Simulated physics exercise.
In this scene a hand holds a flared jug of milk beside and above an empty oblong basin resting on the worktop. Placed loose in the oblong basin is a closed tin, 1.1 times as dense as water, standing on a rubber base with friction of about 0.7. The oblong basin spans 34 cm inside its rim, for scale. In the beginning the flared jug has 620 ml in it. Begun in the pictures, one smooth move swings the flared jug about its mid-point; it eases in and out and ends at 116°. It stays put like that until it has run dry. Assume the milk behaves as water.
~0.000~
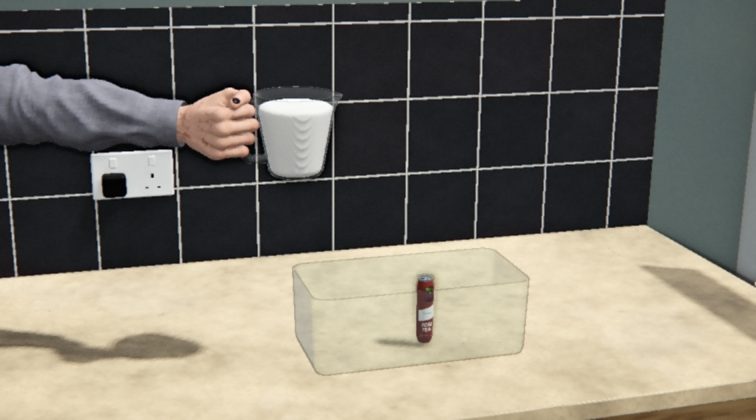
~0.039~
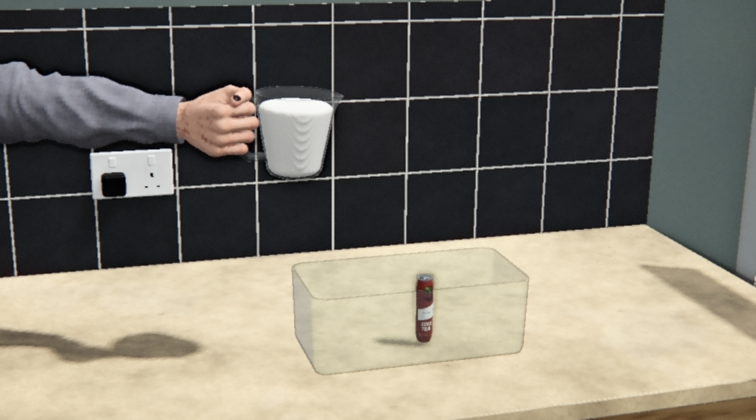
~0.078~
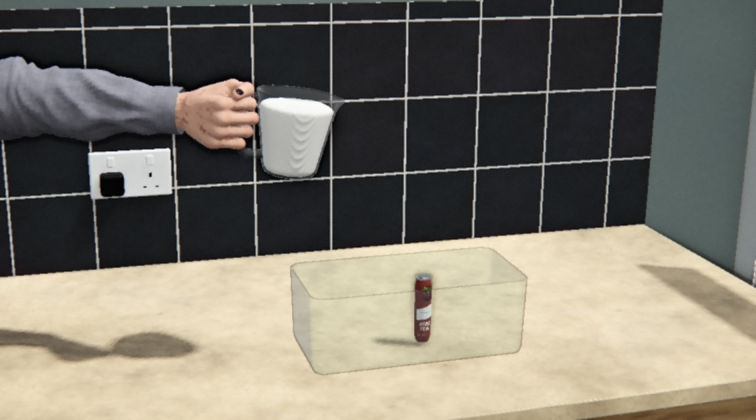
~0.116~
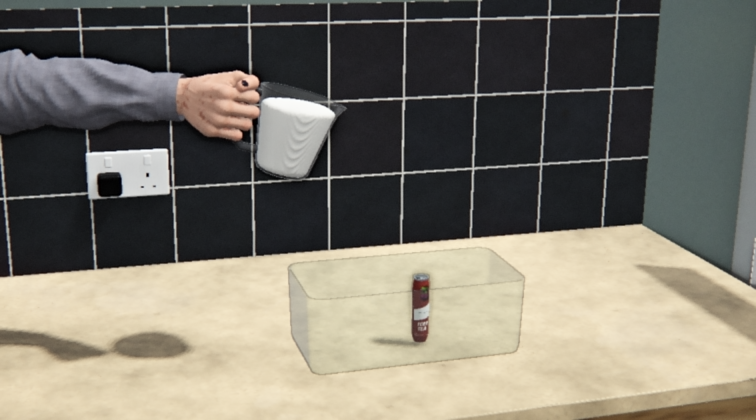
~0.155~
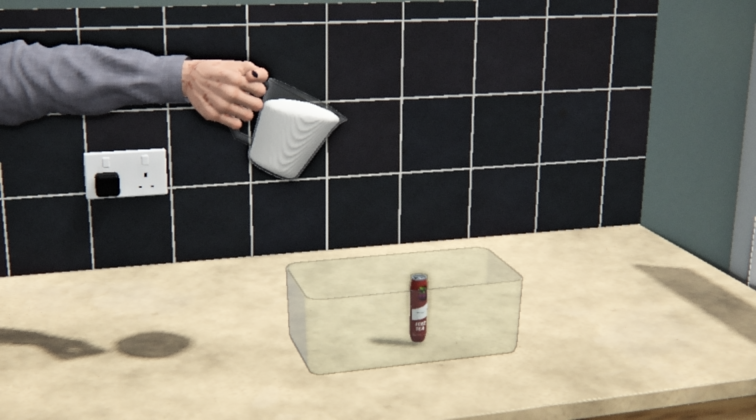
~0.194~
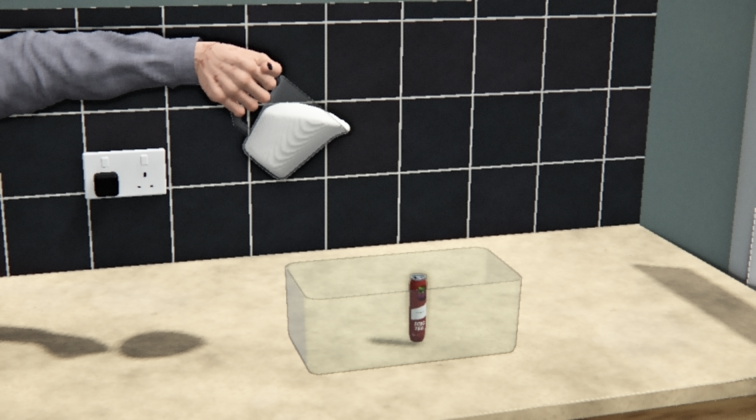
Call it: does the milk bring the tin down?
Call: Brought down.
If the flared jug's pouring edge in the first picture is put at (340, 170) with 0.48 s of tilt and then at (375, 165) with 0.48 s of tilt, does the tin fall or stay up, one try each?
Trial 1 - tin stays standing; trial 2 - tin tips.
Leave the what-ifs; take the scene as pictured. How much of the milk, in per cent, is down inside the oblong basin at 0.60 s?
The share is close to 82 percent.
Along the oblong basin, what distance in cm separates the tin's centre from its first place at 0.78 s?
Measured centre to centre, about 7 cm.
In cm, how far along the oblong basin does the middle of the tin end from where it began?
8.0 cm.
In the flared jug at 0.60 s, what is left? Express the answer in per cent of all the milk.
2 per cent or thereabouts.
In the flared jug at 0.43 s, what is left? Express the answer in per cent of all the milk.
Some 32 % of it is still there.
After 0.43 s the tilt is 113° and 31 per cent is still to pour; the tin stands where it began.
After 0.60 s the tilt is 116° and 2 per cent is still to pour; the tin leans 13°.
After 0.78 s the tilt is 116° and 0 per cent is still to pour; the tin lies on its side.
After 0.98 s the tilt is 116° and 0 per cent is still to pour; the tin lies on its side.
In the end the tin lies on its side.
